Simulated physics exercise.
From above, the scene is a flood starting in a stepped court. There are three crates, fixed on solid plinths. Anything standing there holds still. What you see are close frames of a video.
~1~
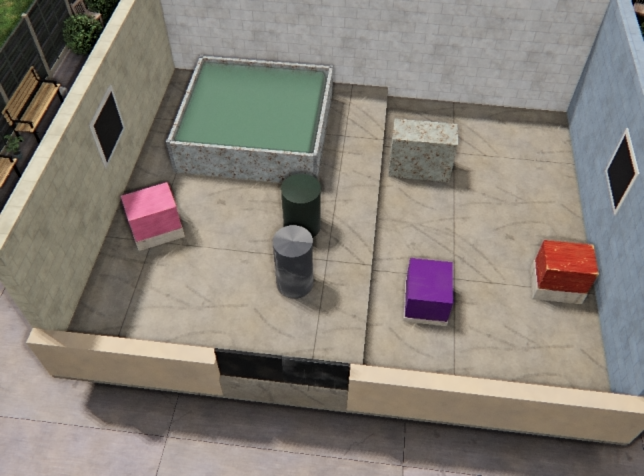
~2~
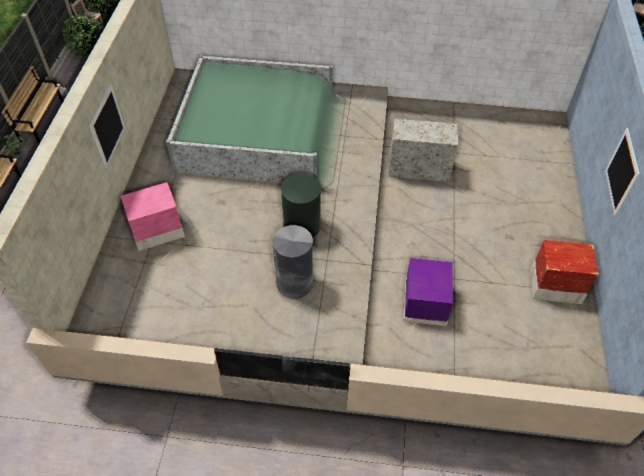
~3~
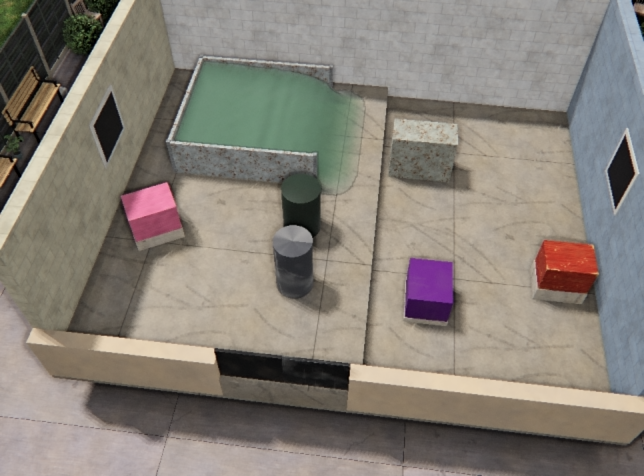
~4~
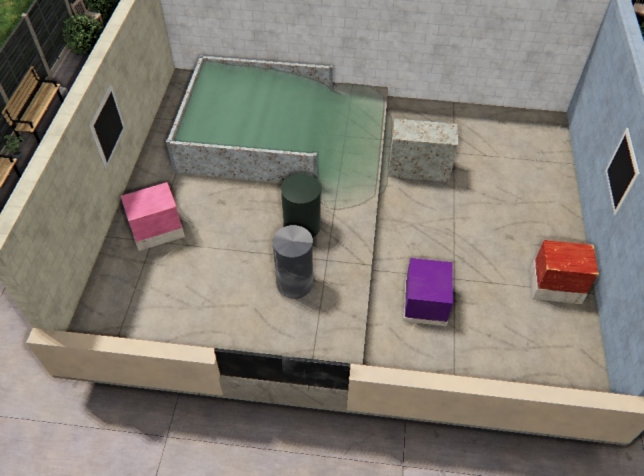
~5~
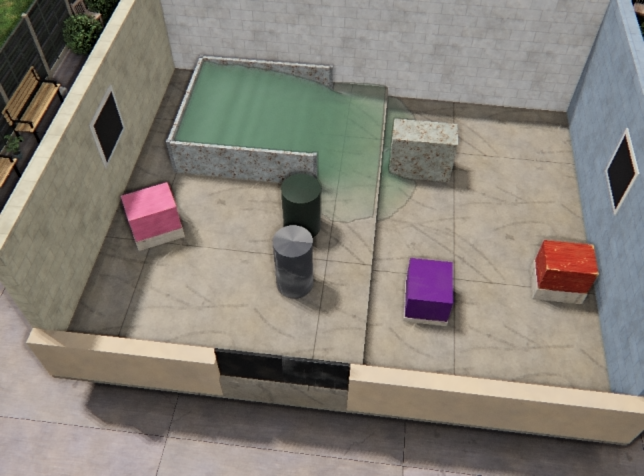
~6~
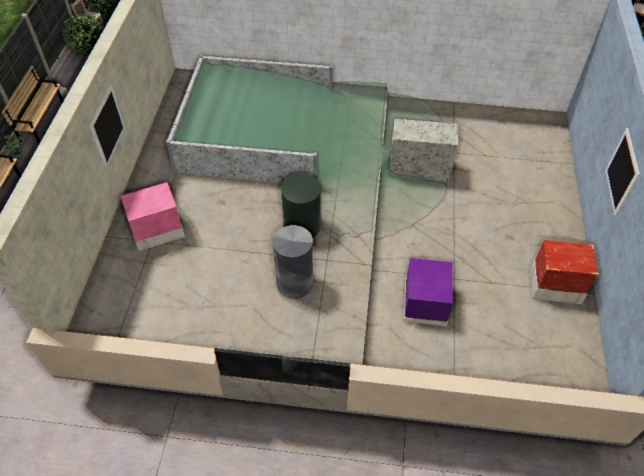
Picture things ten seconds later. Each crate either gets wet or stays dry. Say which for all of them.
As I see it, the red crate gets dampened by the water; the pink crate avoids any dampness from the water; the purple crate gets dampened by the water.
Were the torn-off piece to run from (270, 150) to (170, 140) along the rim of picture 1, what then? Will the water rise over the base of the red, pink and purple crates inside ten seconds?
Result: Red is not reached; pink is swamped; purple is swamped.
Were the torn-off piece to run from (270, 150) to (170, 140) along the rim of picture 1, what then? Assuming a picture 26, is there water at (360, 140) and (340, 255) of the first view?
Well, the first one's spared and the next one's sitting in a puddle.
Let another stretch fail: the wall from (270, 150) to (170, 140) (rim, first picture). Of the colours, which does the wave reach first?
The pink-painted one.
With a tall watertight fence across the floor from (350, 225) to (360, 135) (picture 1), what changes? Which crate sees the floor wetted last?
Looks like the red one.
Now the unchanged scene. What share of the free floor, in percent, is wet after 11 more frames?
45 %.
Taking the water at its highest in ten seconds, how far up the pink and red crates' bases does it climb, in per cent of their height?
Close to 0 per cent, and close to 130 per cent, in that order.
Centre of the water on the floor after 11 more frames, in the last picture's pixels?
Close to pixel (379, 145).
A moment on, water covers 35 % of the floor; the red crate not reached, the pink crate not reached, the purple crate water round its plinth.
Next, water covers 45 % of the floor; the red crate water round its plinth, the pink crate not reached, the purple crate water round its plinth.
Then, water covers 55 % of the floor; the red crate water round its plinth, the pink crate not reached, the purple crate water round its plinth.
Later, water covers 60 % of the floor; the red crate water round its plinth, the pink crate not reached, the purple crate water round its plinth.
In the end, water covers 60 % of the floor; the red crate was topped, the pink crate stayed above the water, the purple crate was topped.
